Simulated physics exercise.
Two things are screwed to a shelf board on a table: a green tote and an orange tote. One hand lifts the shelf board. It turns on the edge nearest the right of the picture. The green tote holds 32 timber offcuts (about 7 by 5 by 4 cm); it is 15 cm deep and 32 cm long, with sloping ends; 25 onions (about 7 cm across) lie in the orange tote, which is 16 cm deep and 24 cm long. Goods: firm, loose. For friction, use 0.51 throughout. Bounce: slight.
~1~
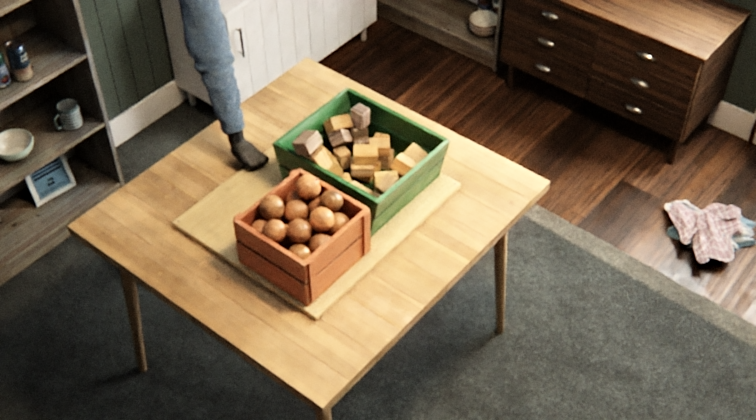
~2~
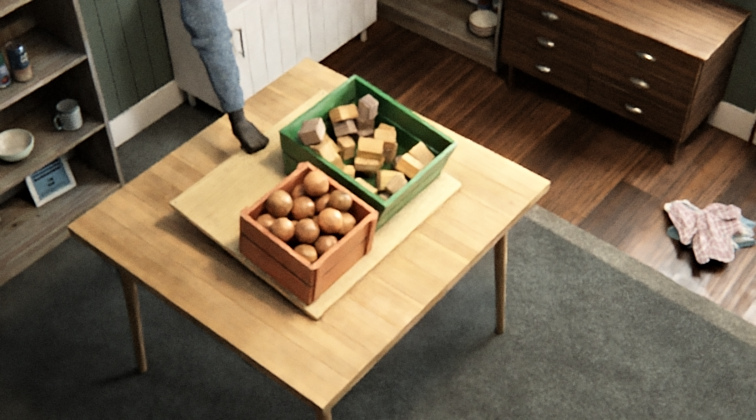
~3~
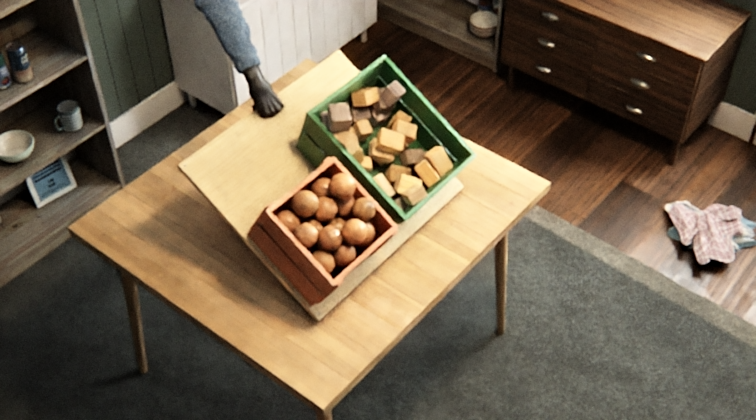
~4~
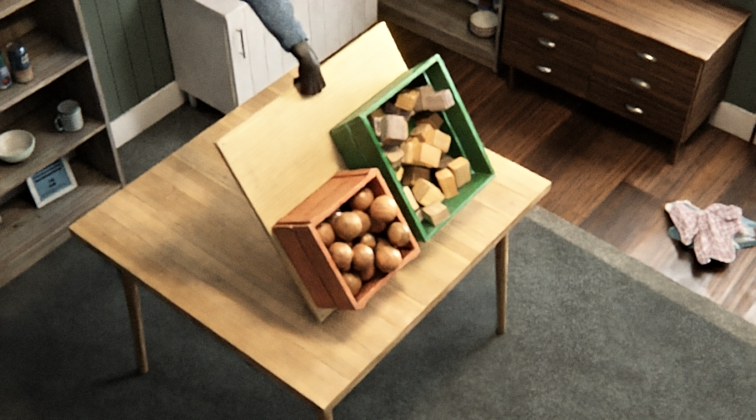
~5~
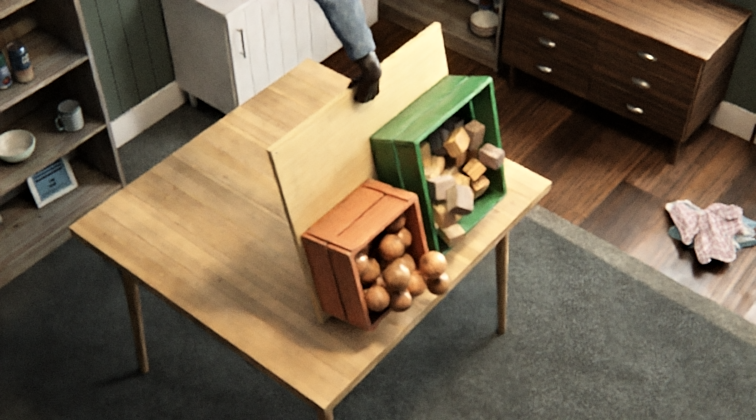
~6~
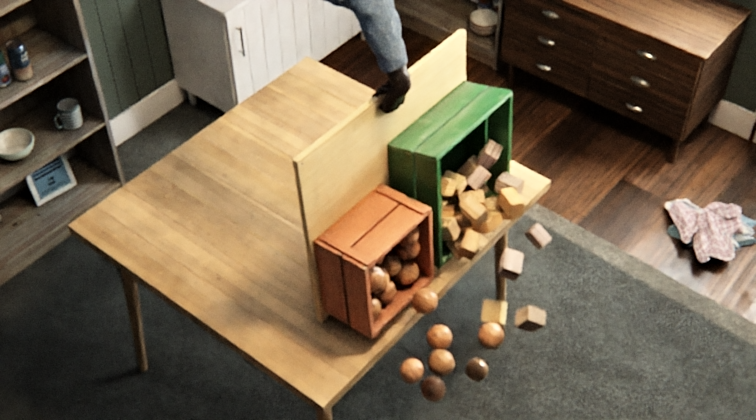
Board on a table being tilted up by a gloved hand, its green and orange totes tumbling out wooden offcuts and onions.
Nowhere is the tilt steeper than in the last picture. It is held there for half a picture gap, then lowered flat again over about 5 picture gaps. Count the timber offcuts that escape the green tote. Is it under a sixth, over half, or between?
Over half of the timber offcuts leave the green tote.
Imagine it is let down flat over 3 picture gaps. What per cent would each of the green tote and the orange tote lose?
Then the green tote sheds 70 %, while the orange tote sheds 50 %.
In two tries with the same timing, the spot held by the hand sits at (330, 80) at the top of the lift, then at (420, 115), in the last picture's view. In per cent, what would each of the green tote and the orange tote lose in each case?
The green tote would lose 20 per cent in the first try and 80 per cent in the second, the orange tote 30 and then 80 per cent.
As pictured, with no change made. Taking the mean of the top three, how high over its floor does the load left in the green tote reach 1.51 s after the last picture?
Height: Roughly 12 cm.
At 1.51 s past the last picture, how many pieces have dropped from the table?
Some 30 pieces.
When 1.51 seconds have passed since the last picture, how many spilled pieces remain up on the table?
Near 1, by my count.
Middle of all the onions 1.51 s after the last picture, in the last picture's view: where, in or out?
(329, 256).
Then, 0.24 s after the last picture, tilt 79°; 21 of 32 out of the green tote and 9 of 25 out of the orange tote.
Then, 0.54 s after the last picture, tilt 37°; 21 of 32 out of the green tote and 10 of 25 out of the orange tote.
Then, 0.96 s after the last picture, tilt 0°; 21 of 32 out of the green tote and 12 of 25 out of the orange tote.
When it is over (1.51 s after the last picture), 21 of 32 out of the green tote and 12 of 25 out of the orange tote. Asked share, 21 of 32, 66 per cent.
